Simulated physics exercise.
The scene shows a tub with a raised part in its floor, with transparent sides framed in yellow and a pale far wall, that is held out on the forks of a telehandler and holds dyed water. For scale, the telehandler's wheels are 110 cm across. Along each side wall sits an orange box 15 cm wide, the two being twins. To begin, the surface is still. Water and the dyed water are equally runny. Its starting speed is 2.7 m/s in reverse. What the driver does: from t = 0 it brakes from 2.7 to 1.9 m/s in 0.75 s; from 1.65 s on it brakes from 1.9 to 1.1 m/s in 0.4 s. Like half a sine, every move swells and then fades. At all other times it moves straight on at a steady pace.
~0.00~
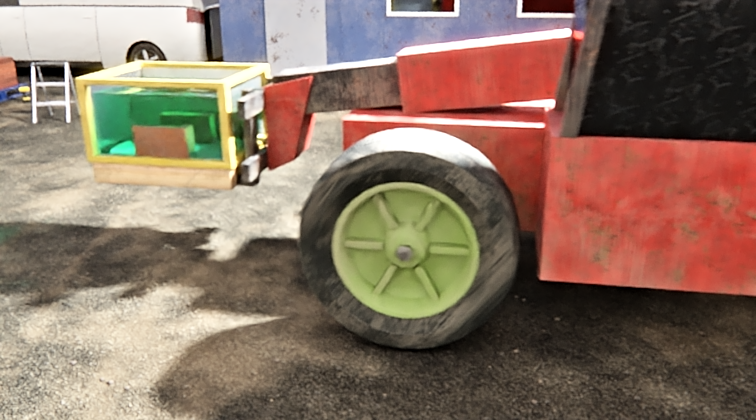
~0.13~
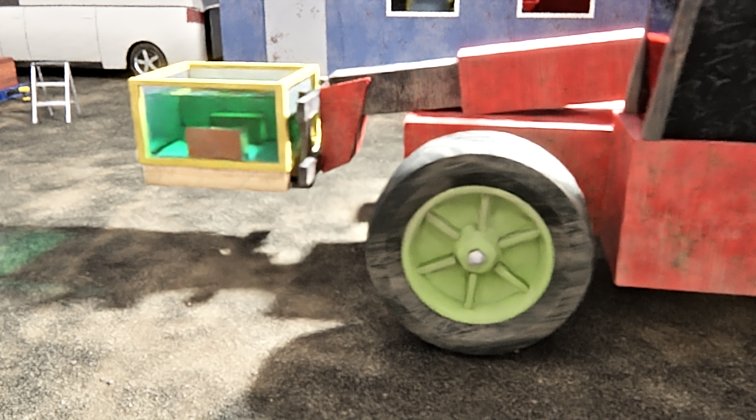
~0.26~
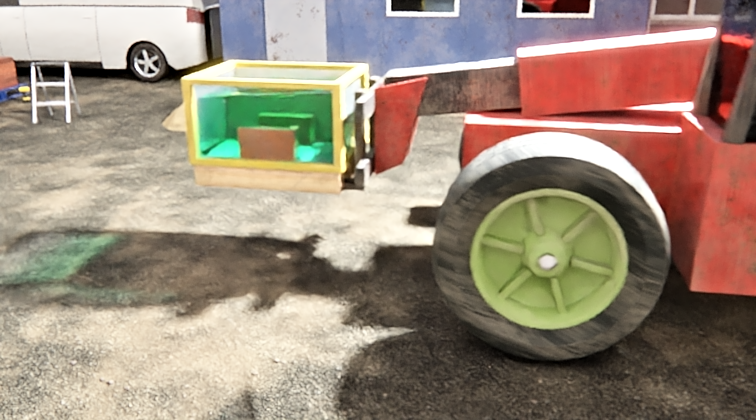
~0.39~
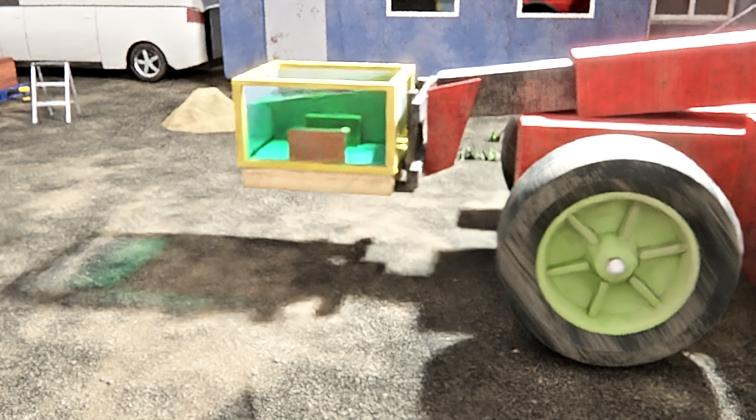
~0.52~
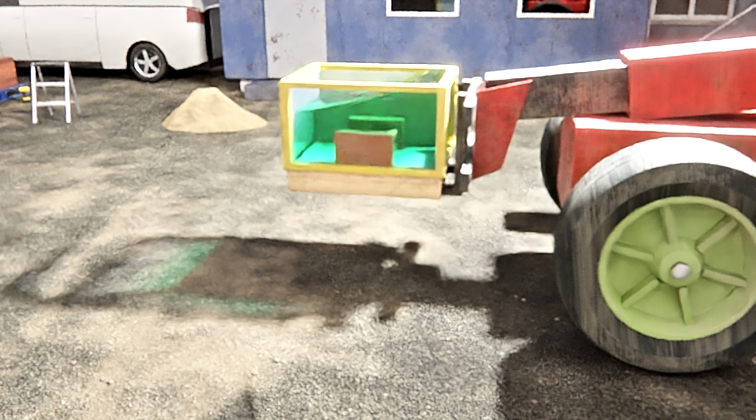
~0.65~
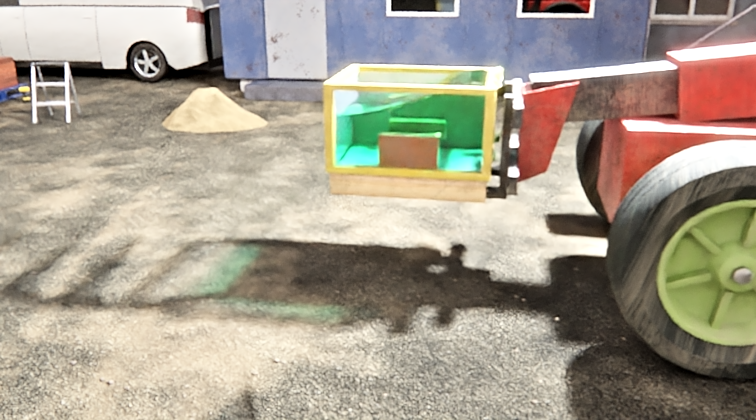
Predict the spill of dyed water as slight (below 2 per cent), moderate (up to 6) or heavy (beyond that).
Heavy.
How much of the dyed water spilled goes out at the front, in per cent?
It comes to about 20 per cent of the spill.
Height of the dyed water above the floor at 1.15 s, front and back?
Around 48 cm toward the front, with 32 cm behind.
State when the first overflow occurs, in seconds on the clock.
Near 0.9 s.
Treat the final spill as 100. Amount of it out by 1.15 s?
I'd say somewhere near 10 per cent.
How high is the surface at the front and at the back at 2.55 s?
At the front 58 cm, at the back 28 cm.
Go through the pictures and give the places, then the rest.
The dyed water reaches (108, 91) at the front end; it reaches (215, 93) at the back end; no slope yet; the front is on the left, levels are read along the near wall, in the first frame.
The dyed water reaches (160, 91) at the front end; it reaches (270, 94) at the back end; no slope yet, in the second frame.
The dyed water reaches (212, 94) at the front end; it reaches (325, 92) at the back end; it is heaped 3° towards the back, in the third frame.
The dyed water reaches (261, 100) at the front end; it is heaped 8° towards the back, in the fourth frame.
The dyed water reaches (307, 107) at the front end; it reaches (427, 84) at the back end; it is heaped 13° towards the back, in the fifth frame.
The dyed water reaches (351, 111) at the front end; it reaches (473, 86) at the back end; it is heaped 14° towards the back, in the sixth frame.
After 1.15 s it stands 32 cm high behind and 48 cm in front; all of it is still inside.
After 1.85 s it stands 51 cm high behind and 29 cm in front; 1 per cent has gone mostly over the back, some over the front.
After 2.55 s it stands 29 cm high behind and 57 cm in front; 5 per cent has gone over the back.
After 5.03 s 9 per cent has gone over the back, 18 of 196 litres.
